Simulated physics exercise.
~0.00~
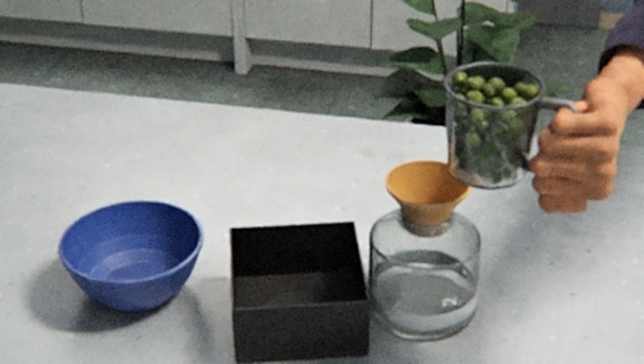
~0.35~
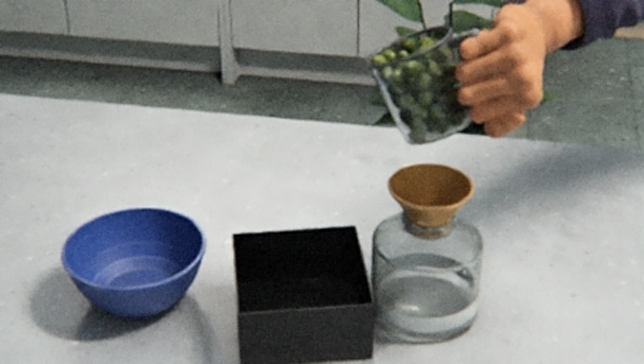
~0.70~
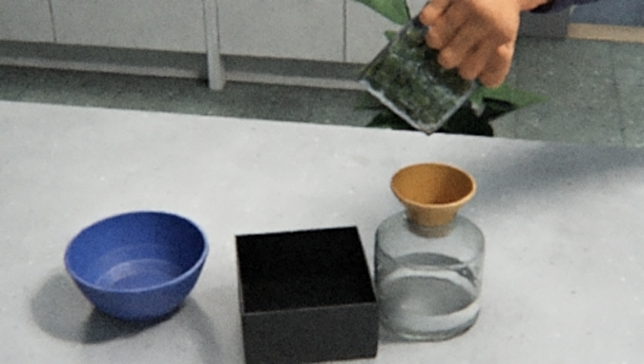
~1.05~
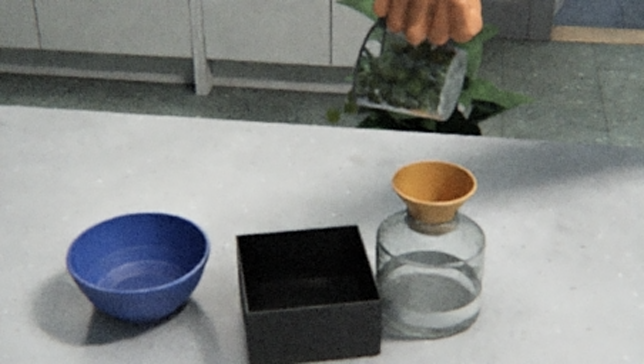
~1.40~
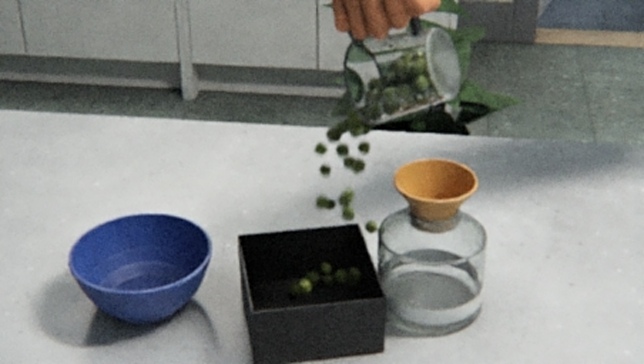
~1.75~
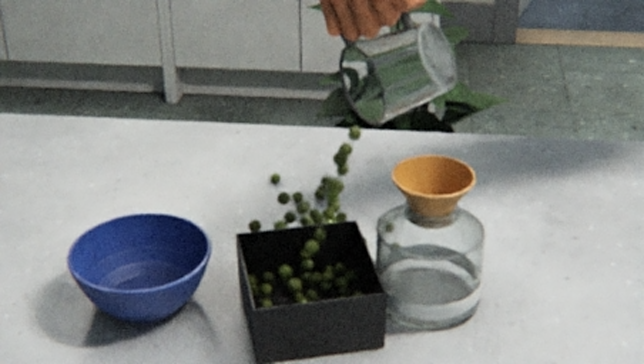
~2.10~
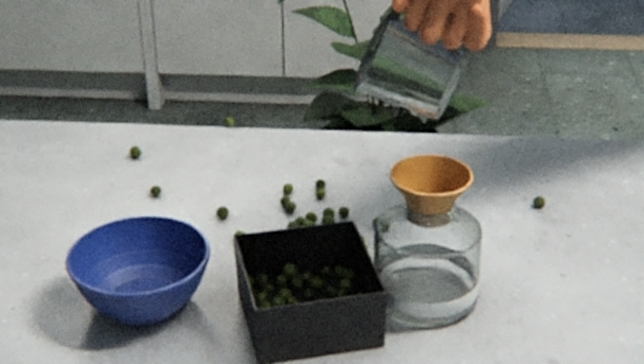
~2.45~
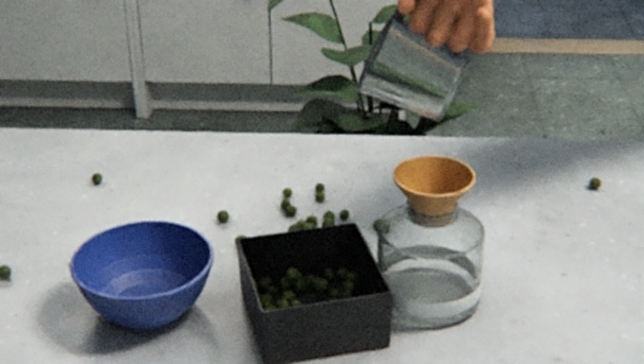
On a pale tabletop, a hand tips a cup of olives, filling a black tin partly and scattering the rest.
